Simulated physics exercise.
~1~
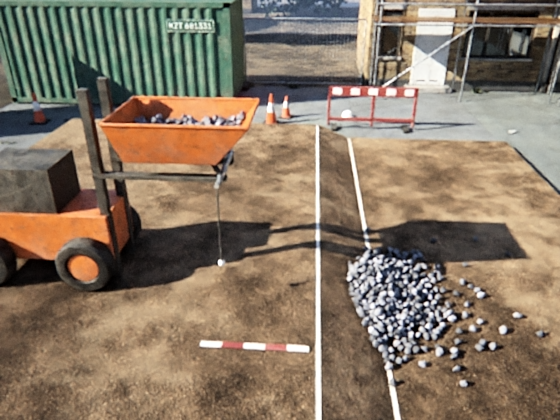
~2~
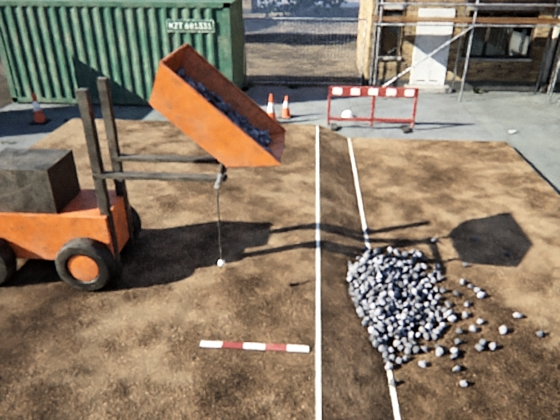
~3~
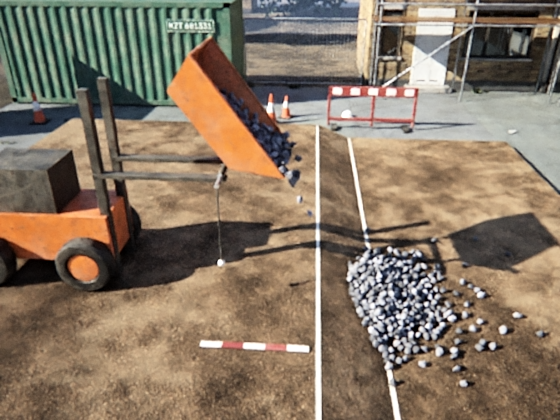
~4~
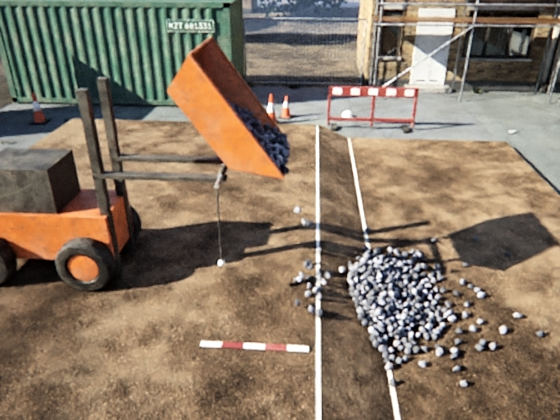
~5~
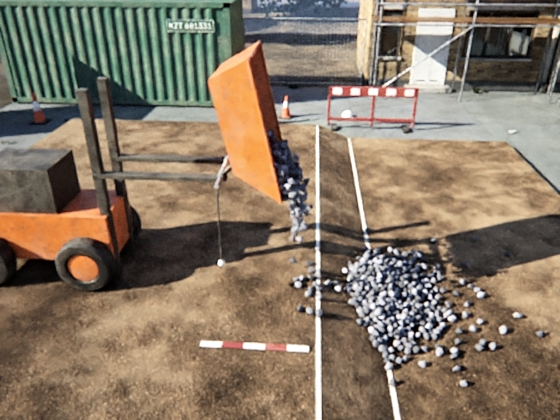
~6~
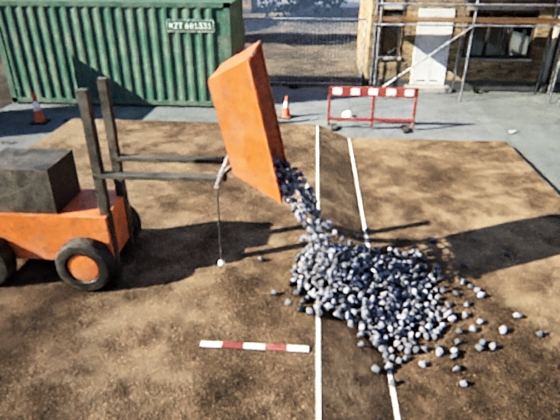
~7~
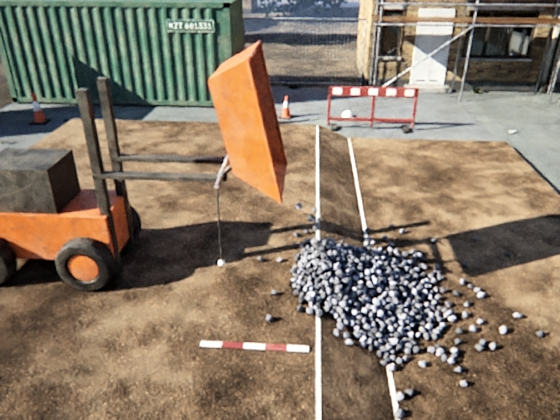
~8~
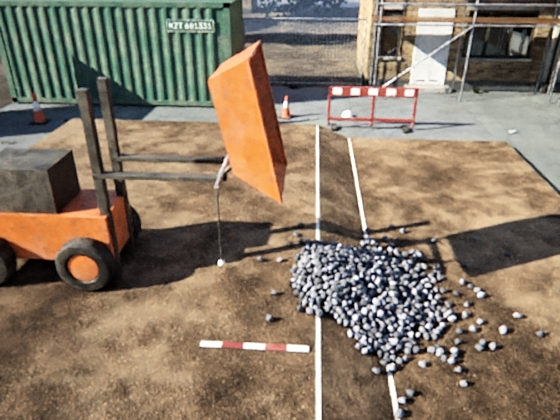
On a dirt yard beside a green container, an orange forklift tips its raised skip to the right in two stages, spilling grey stones beside an existing heap, until the skip hangs empty and steeply tilted above a larger pile spread across the white-lined bank.
